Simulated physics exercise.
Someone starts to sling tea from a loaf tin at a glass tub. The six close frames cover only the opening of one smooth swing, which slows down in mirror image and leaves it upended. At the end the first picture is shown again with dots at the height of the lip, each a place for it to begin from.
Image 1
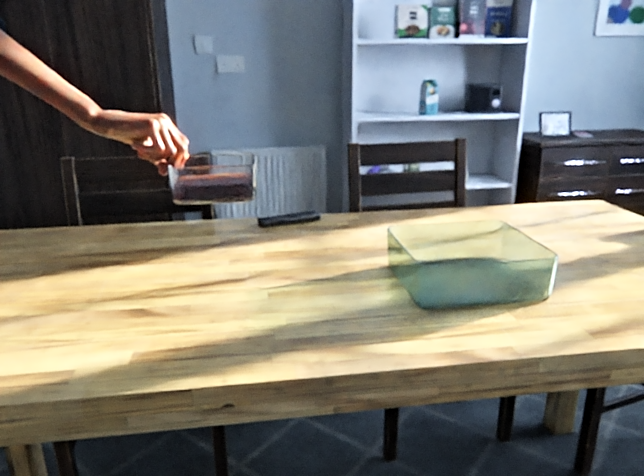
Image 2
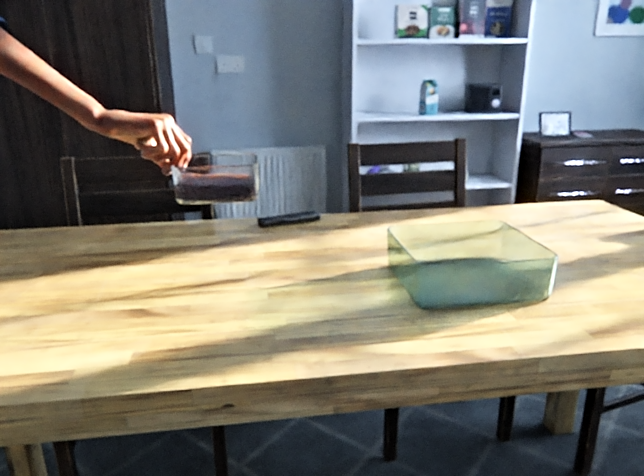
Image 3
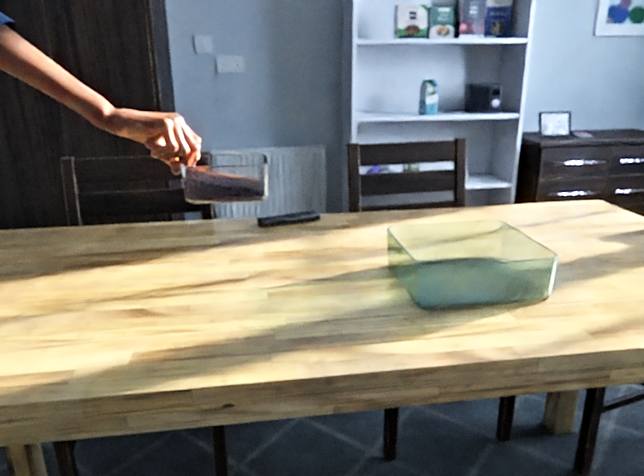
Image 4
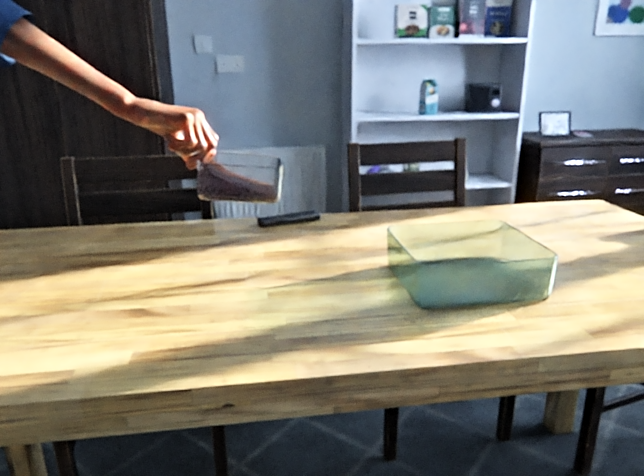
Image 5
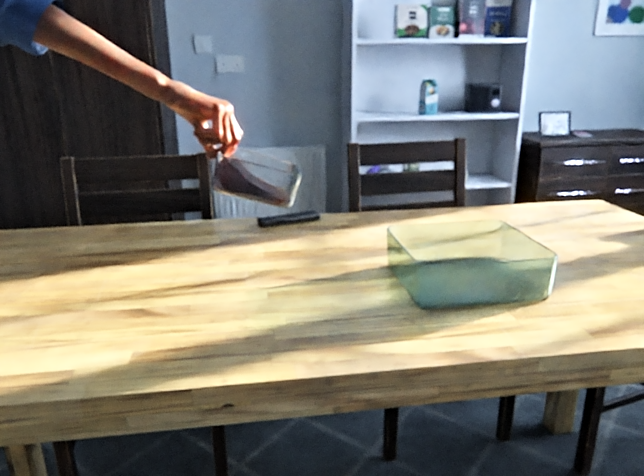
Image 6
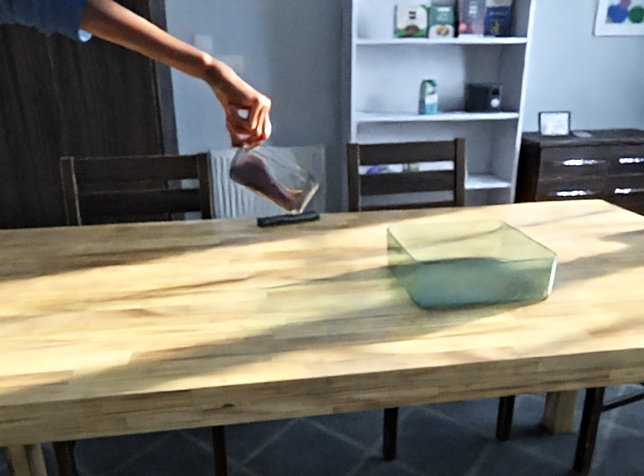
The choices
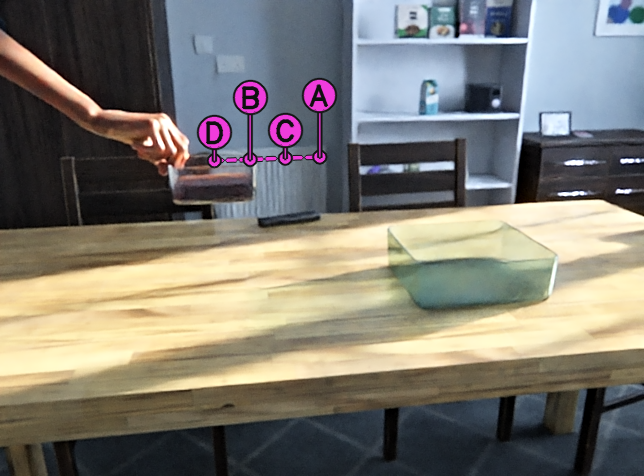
A bare arm reaches in from the left, holding a clear loaf-shaped container of dark liquid above a pale wooden table, seen from across the table by a still camera in a grey-walled room. A greenish glass tub sits right of centre, with dark chairs, white shelves and a brown dresser behind. The hand carries the container rightward, level at first, then tilts its right end steadily downward.
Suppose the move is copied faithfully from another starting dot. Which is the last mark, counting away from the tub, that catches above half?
It is C.
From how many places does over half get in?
Two.
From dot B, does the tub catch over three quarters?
No, it does not.
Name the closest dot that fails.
That would be B.
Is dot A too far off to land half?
No, not at all.
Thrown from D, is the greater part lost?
Yes.
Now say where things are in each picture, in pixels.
Upright, lip at (254, 159); tub from (416, 307) to (549, 297); nothing has left yet, in the first frame.
Upright, lip at (257, 159); nothing has left yet, in the second frame.
Upright, lip at (266, 159); nothing has left yet, in the third frame.
Tipped about 6°, lip at (280, 162); nothing has left yet, in the fourth frame.
Tipped about 17°, lip at (298, 169); nothing has left yet, in the fifth frame.
Tipped about 32°, lip at (314, 179); nothing has left yet, in the sixth frame.
In magenta, A at (319, 157); B at (250, 159); C at (285, 158); D at (214, 160).
With A, about 76 % lands in the tub, 16 % falls short and 7 % goes beside or beyond.
With B, about 36 % lands in the tub, 58 % falls short and 6 % goes beside or beyond.
With C, about 66 % lands in the tub, 26 % falls short and 8 % goes beside or beyond.
With D, about 8 % lands in the tub, 90 % falls short.
